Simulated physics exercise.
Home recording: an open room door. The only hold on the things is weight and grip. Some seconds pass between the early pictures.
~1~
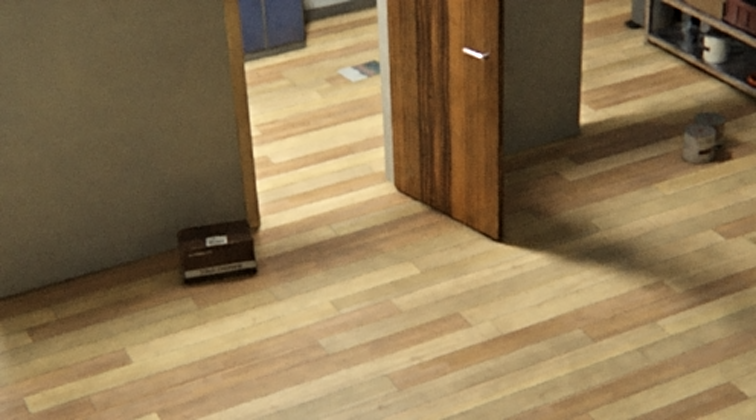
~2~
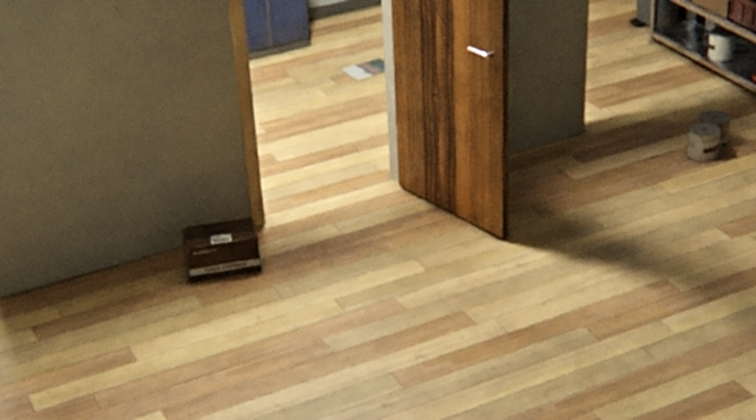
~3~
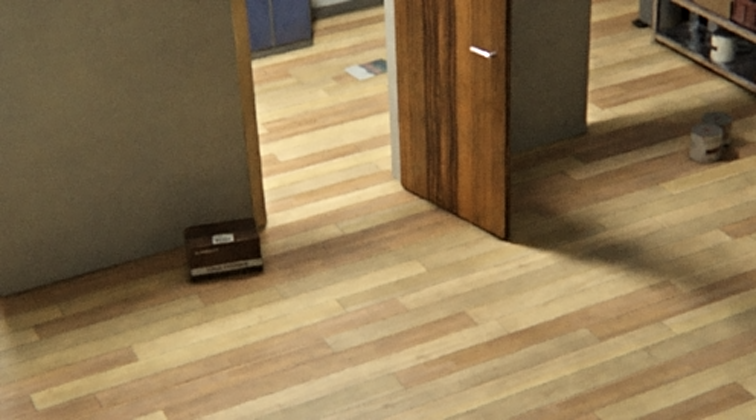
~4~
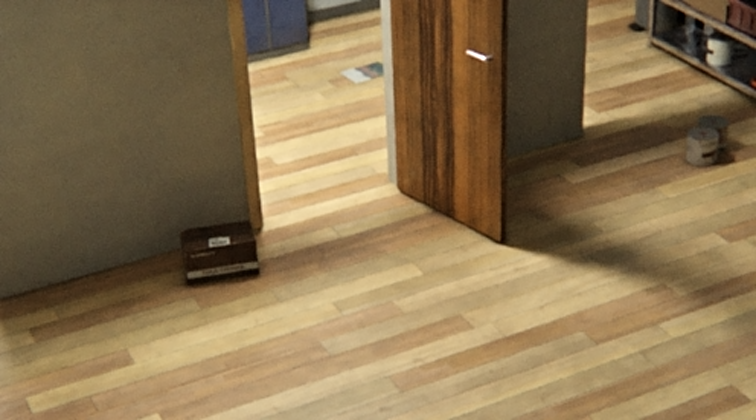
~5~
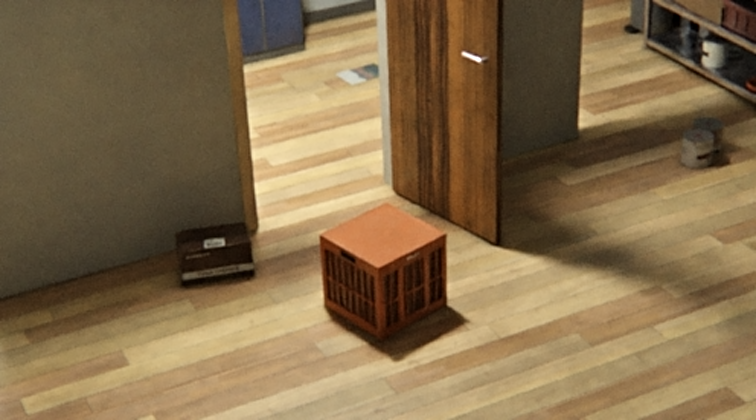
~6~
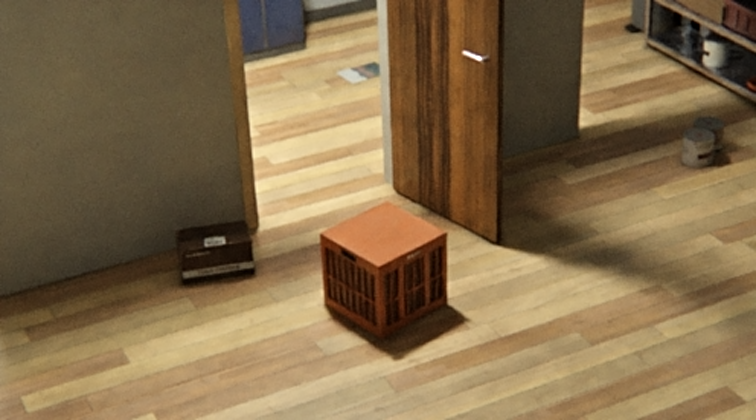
To begin with, a small brown parcel sits by the wall to the left of a wide-open wooden door, with bare floor in front of it. Then an orange chest with slatted sides is suddenly there on the floor near the doorway, and it stays still, as do the parcel and door.
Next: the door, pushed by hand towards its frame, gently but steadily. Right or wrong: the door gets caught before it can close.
Wrong.
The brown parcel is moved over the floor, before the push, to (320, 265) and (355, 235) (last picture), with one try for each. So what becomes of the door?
In the first case it shuts; in the second case it reaches the frame.
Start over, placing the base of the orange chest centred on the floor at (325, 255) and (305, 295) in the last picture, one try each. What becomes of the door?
Try 1: Door stays partly open. Try 2: Door ends up flush.
Then, 0.80 s after the last picture, open by 89°.
Then, 1.50 s after the last picture, open by 63°.
Then, 2.10 s after the last picture, open by 38°.
Then, 2.70 s after the last picture, open by 13°.
At rest, open by 0°; both in place. Seen from the same camera at the end, orange chest near (385, 269).
